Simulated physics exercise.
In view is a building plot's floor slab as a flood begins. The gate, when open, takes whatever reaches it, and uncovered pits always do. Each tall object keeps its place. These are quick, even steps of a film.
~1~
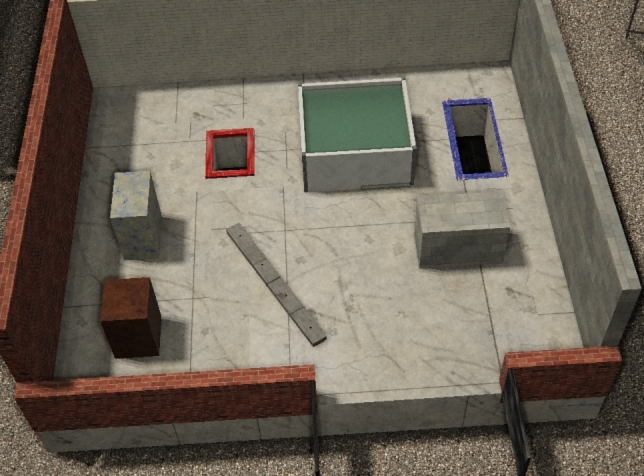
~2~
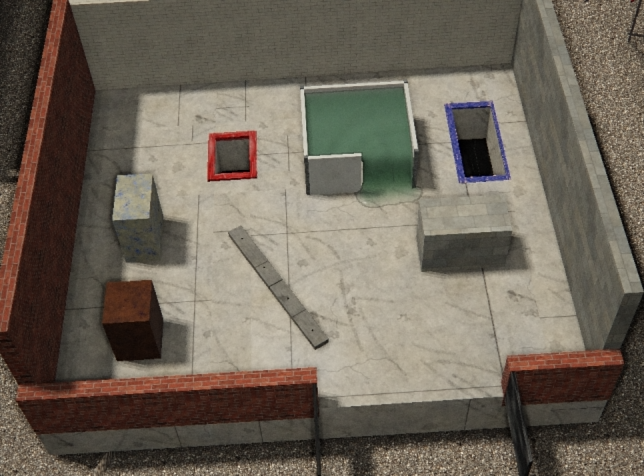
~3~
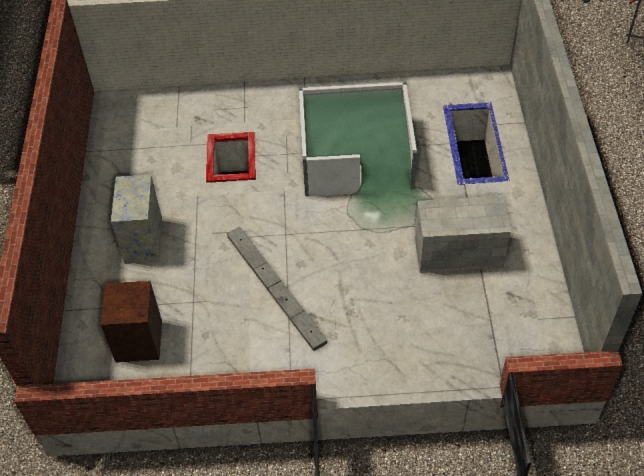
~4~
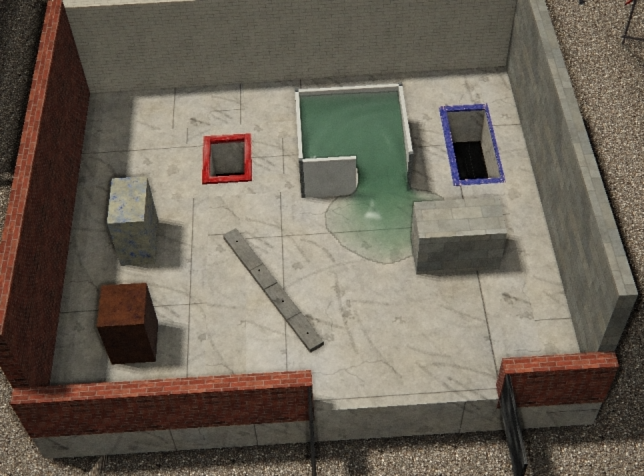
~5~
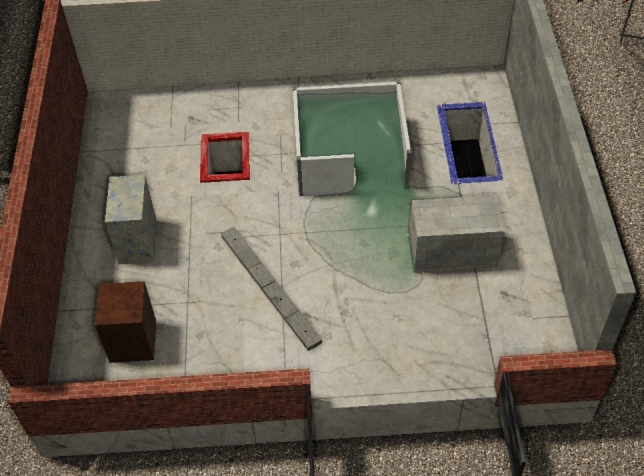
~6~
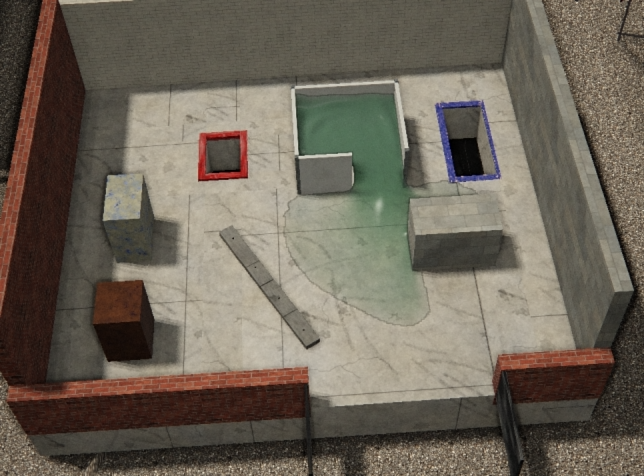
A walled floor slab of pale, cracked stone, seen from high above at an angle, holds a large grey-white tank of green water near the back wall. A red-rimmed pit lies to its left and a blue-rimmed pit to its right, with grey and rust-brown blocks and a slanting grey strip around them. The tank's front right corner opens and green water pours out, spreading forward between the strip and the right-hand block, while the view shifts very slightly.
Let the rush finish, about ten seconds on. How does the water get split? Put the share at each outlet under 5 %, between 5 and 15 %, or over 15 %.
In the end the gate claims a heavy share - exceeding fifteen per cent; the blue pit claims an in-between share - five to fifteen per cent; the red pit claims a light share - short of five per cent.
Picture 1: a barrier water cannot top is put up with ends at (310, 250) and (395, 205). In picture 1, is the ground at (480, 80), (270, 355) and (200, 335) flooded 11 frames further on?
Spared; spared; spared.
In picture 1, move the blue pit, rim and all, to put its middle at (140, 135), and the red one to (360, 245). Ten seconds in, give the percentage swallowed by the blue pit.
Share, blue pit, approx.: 2 in a hundred.
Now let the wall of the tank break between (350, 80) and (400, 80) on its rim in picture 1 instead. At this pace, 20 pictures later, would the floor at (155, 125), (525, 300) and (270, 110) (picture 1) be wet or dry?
Going point by point: Waterlogged, waterlogged, waterlogged.
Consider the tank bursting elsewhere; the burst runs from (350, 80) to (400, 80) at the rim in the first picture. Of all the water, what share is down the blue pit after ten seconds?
Near 30 per cent for blue.
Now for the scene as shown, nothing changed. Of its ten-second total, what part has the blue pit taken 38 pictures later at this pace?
I'd put it at 70 percent.
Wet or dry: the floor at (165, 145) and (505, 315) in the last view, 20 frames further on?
Spared, soaked.
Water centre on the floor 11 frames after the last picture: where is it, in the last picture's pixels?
My reading is close to (373, 200).
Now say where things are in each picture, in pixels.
Still water in the open tank at (355, 119), in the first frame.
The front is at (419, 190), out from the gap at (387, 174), in the second frame.
Water pours out at (386, 178) and has run to (374, 228), in the third frame.
Water pours out at (382, 180) and has run to (382, 258), in the fourth frame.
Water pours out at (380, 179) and has run to (407, 286), in the fifth frame.
Water pours out at (378, 177) and has run to (417, 317), in the sixth frame.
A moment on, water covers 20 % of the floor; the gate 2 %, the blue pit 0 %, the red pit 0 %.
Next, water covers 30 % of the floor; the gate 10 %, the blue pit 0 %, the red pit 0 %.
Then, water covers 40 % of the floor; the gate 22 %, the blue pit 3 %, the red pit 0 %.
Later, water covers 50 % of the floor; the gate 36 %, the blue pit 7 %, the red pit 0 %.
In the end, water covers 55 % of the floor; the gate 46 %, the blue pit 10 %, the red pit 0 %.
